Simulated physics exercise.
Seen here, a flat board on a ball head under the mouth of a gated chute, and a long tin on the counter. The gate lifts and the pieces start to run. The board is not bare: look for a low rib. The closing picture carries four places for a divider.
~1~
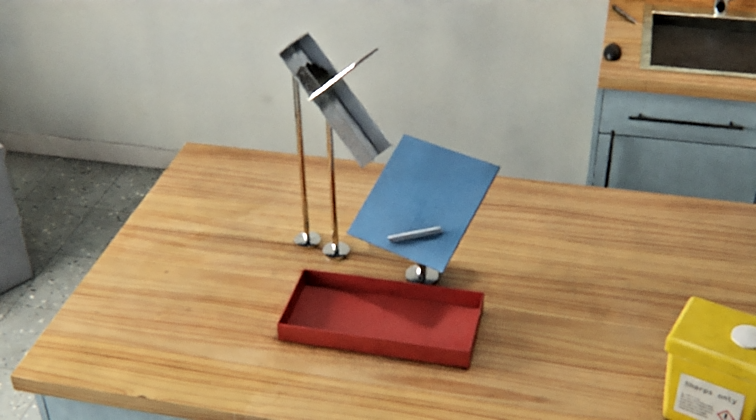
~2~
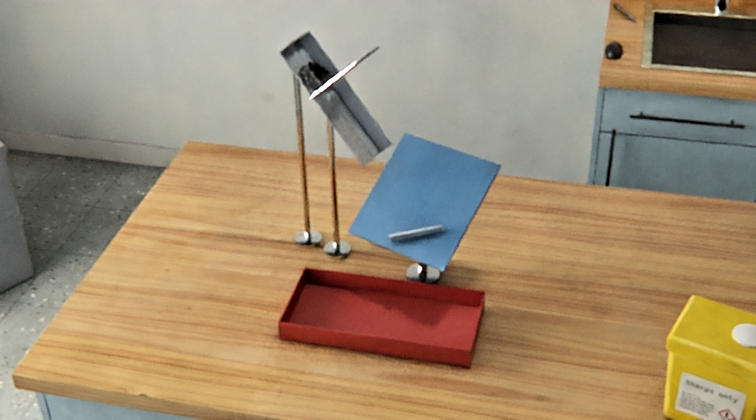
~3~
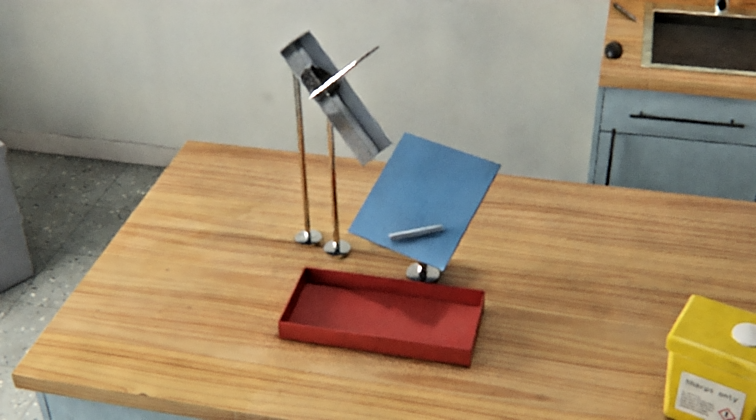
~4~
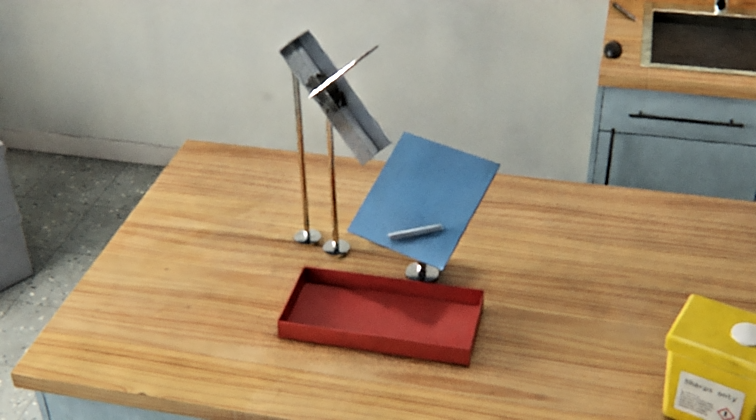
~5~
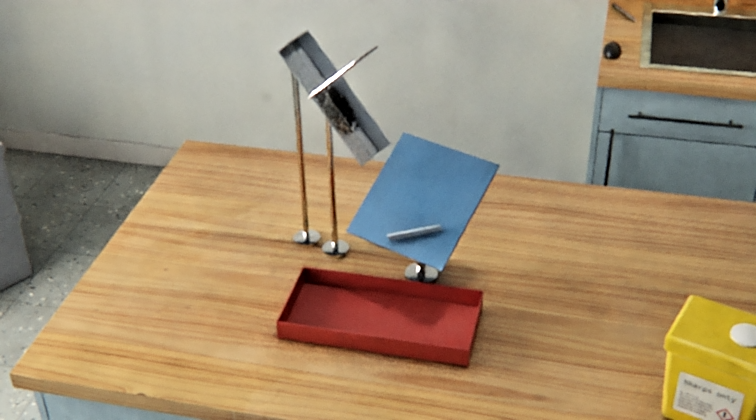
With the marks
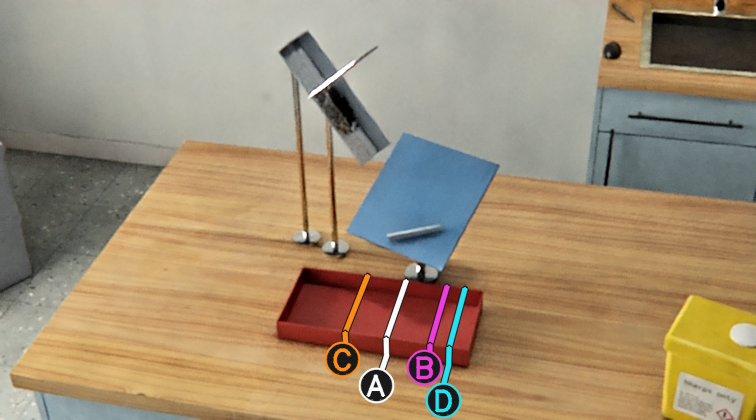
To begin with, a dark load sits high in a steeply sloping metal chute on thin stands, above a tilted blue board with a pale rib and an empty red tin on a wooden counter. The load then slides down the chute toward its lip, while the board and tin stay still.
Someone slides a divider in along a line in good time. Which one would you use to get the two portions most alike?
I would pick line C.
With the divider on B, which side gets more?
The left side.
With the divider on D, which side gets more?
More lands on the left.
On the marked copy, line A crosses the front rim at (386, 338); line B crosses the front rim at (430, 344); line C crosses the front rim at (345, 332); line D crosses the front rim at (449, 347).
Choosing A, of what is caught, nearly all on the left of the divider, a small part on the right.
Choosing B, of what is caught, nearly all on the left of the divider, a small part on the right.
Choosing C, of what is caught, about a third on the left of the divider, about two thirds on the right.
Choosing D, of what is caught, all on the left of the divider, none on the right.
